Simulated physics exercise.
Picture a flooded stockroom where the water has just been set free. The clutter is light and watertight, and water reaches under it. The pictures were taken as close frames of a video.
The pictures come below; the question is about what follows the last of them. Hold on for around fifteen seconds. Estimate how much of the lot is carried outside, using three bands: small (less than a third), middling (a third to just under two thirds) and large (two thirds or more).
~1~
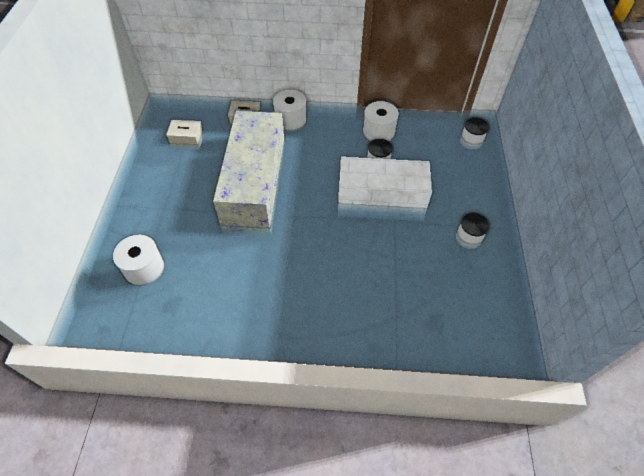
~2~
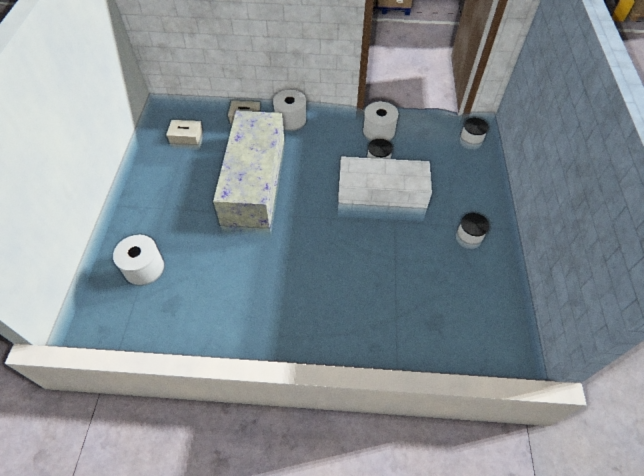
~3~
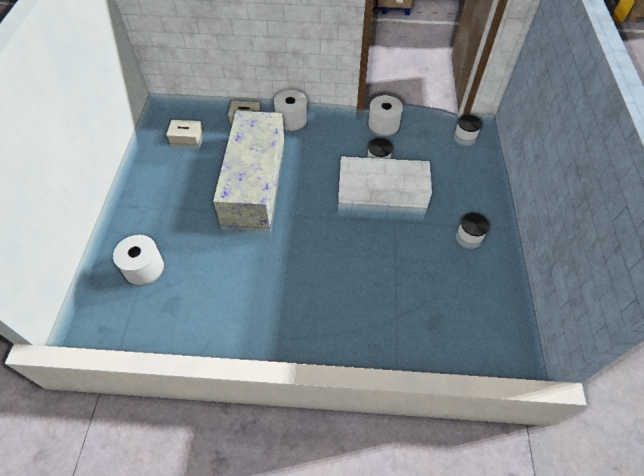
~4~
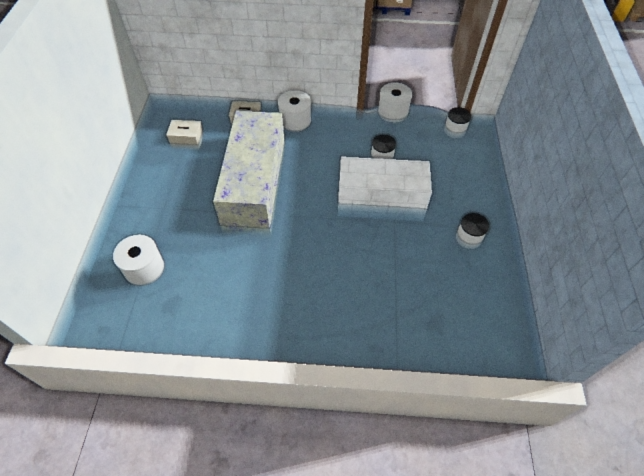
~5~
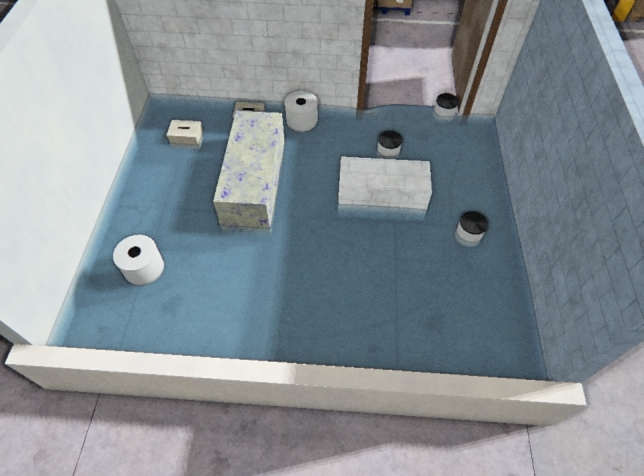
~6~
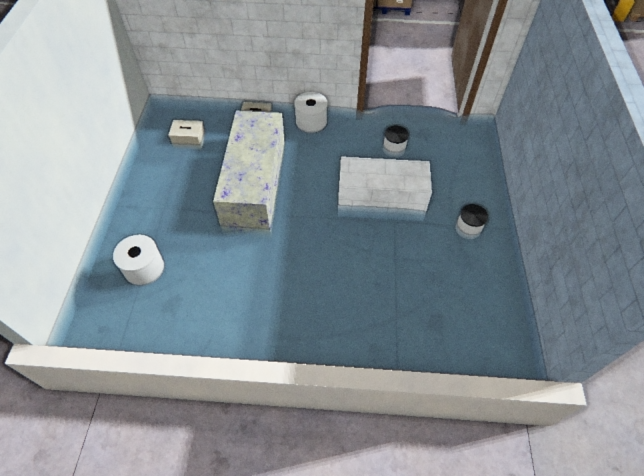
Large.
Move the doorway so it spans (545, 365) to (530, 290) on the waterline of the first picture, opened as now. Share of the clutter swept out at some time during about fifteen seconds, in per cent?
I reckon close to 10 per cent.
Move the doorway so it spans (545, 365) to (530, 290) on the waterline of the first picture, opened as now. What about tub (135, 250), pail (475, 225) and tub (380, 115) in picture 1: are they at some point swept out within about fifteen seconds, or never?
Answer, item by item: Not lost, lost, not lost.
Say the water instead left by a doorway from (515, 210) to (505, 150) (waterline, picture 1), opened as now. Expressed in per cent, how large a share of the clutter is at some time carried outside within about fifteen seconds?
It works out to some 60 in a hundred.
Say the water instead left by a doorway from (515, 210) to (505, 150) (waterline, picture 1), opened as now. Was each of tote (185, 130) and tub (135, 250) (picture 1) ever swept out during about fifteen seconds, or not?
In turn: No, still in.
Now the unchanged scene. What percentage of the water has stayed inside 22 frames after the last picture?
Roughly 60 percent.
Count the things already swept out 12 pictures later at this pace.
By that point the tally is 6.
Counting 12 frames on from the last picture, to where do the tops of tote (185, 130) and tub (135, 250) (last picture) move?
First object near (289, 112); second object near (169, 259).
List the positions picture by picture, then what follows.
In the first frame, a pail at (380, 147), afloat; a tub at (290, 101), afloat; 0 of 8 have shifted.
In the second frame, a pail at (380, 147), afloat; a tub at (290, 101) floats; 0 of 8 have shifted.
In the third frame, a pail at (381, 147) floats, close to its start; a tub at (290, 101) floats; 2 of 8 have shifted.
In the fourth frame, a pail at (384, 143) floats, close to its start; a tub at (294, 101), afloat, close to its start; 4 of 8 have shifted.
In the fifth frame, a pail at (390, 139), afloat, close to its start; a tub at (301, 102) floats, close to its start; 5 of 8 have shifted.
In the sixth frame, a pail at (397, 134), afloat, a stride from its start; a tub at (311, 103) floats, close to its start; 6 of 8 have shifted.
A moment on, 2 of 8 are out; 6 afloat.
Next, 6 of 8 are out; 2 afloat.
Later, 7 of 8 are out; 1 afloat.
In the end, 7 of 8 are out; 1 afloat.
